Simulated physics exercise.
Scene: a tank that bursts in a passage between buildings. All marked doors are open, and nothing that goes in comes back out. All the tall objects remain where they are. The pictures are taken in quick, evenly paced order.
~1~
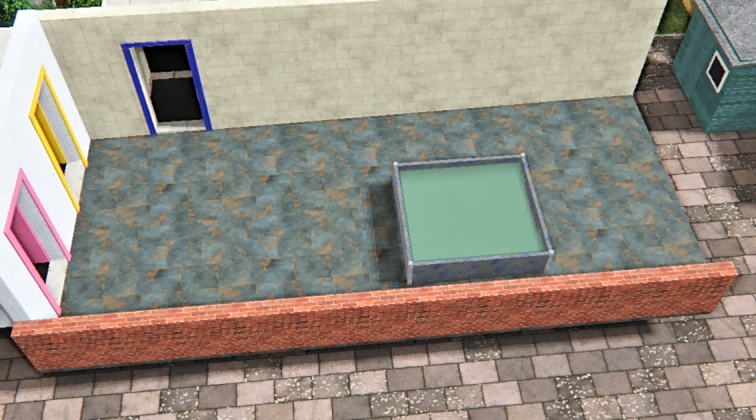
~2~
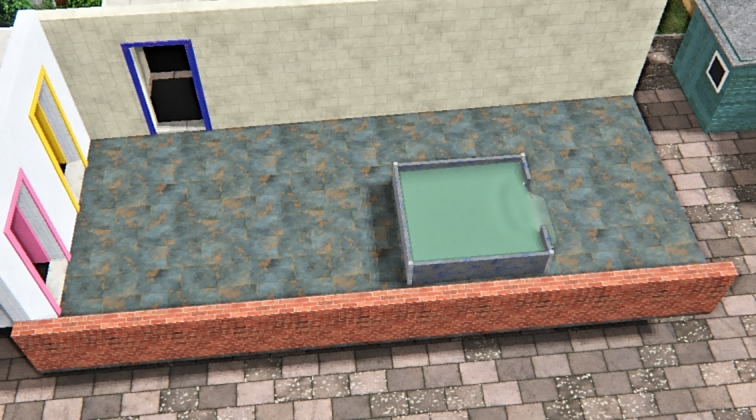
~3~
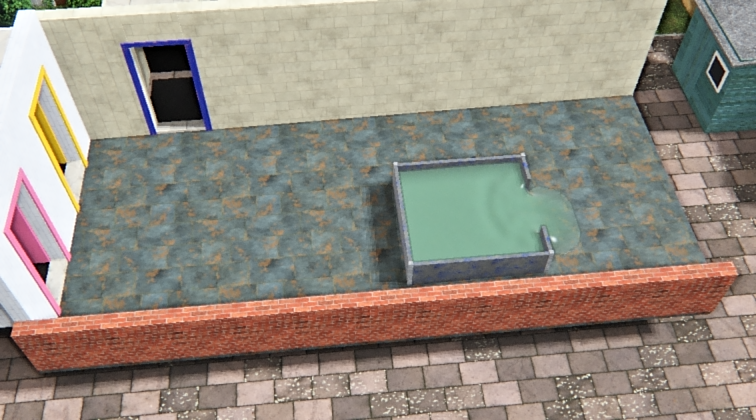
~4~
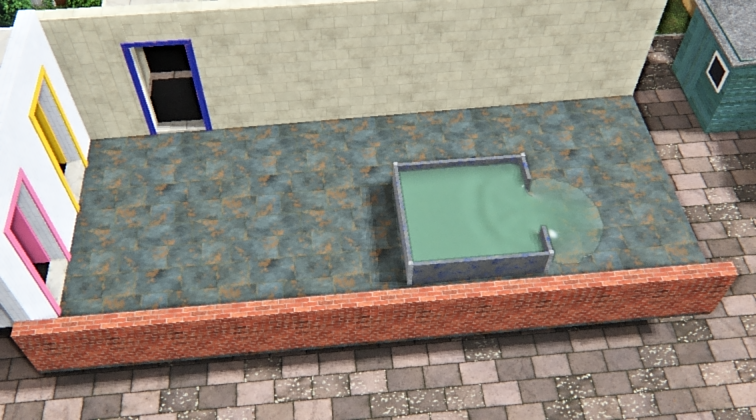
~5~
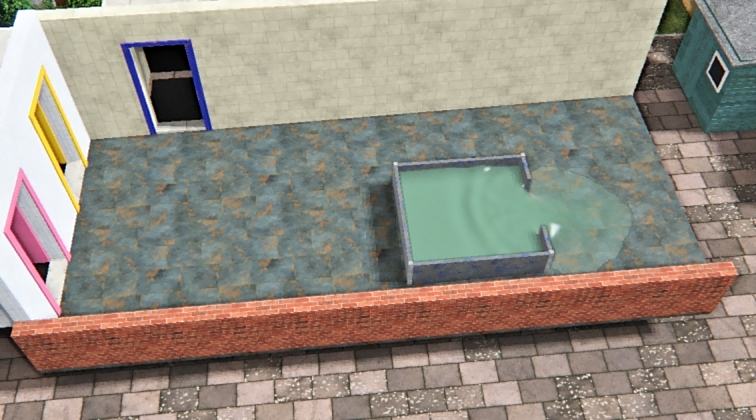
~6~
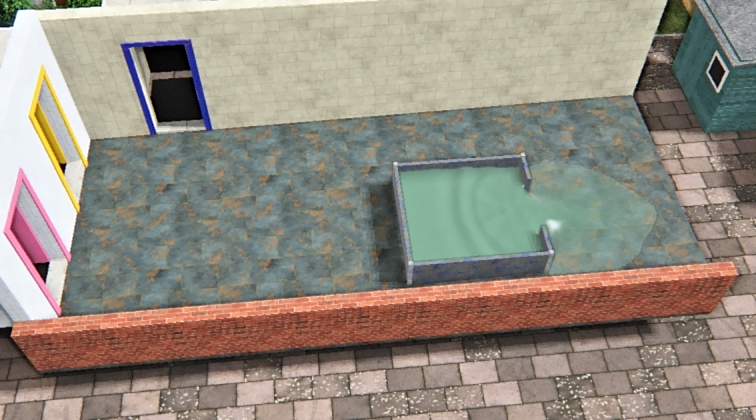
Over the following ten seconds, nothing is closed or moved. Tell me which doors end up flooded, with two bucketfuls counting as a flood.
Here is how it goes: The pink door escapes flooding; the blue door escapes flooding; the yellow door escapes flooding.
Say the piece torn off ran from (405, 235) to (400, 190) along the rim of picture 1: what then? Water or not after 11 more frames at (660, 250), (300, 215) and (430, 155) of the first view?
Going through them, the first would be still bare, the next submerged and the last still bare.
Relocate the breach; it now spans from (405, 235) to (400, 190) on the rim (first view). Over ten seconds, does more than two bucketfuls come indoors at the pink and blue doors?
One by one: The pink one lets more in, the blue one goes over.
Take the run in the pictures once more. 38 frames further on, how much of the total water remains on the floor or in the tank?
I make it around 56 per cent.
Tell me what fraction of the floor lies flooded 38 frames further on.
I reckon around 25 %.
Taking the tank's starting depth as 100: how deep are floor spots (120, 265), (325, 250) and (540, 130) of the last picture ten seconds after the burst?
Around 0, 0 and 4 percent, in that order.
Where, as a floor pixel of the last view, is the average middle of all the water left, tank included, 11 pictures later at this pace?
About (502, 223).
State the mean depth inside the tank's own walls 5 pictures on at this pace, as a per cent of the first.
78 percent or so.
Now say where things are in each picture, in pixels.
Still water in the tank at (469, 210), in the first frame.
Water pours out at (530, 217) and has run to a hidden place, in the second frame.
The front is at (564, 199), out from the gap at (530, 217), in the third frame.
Water pours out at (530, 217) and has run to (599, 228), in the fourth frame.
The front is at (624, 208), out from the gap at (530, 216), in the fifth frame.
Water pours out at (530, 216) and has run to (651, 211), in the sixth frame.
A moment on, water covers 15 % of the floor; the pink door not reached, the blue door not reached, the yellow door not reached.
Next, water covers 20 % of the floor; the pink door not reached, the blue door not reached, the yellow door not reached.
Then, water covers 20 % of the floor; the pink door not reached, the blue door not reached, the yellow door not reached.
Later, water covers 25 % of the floor; the pink door not reached, the blue door not reached, the yellow door not reached.
In the end, water covers 30 % of the floor; the pink door not reached, the blue door not reached, the yellow door not reached.
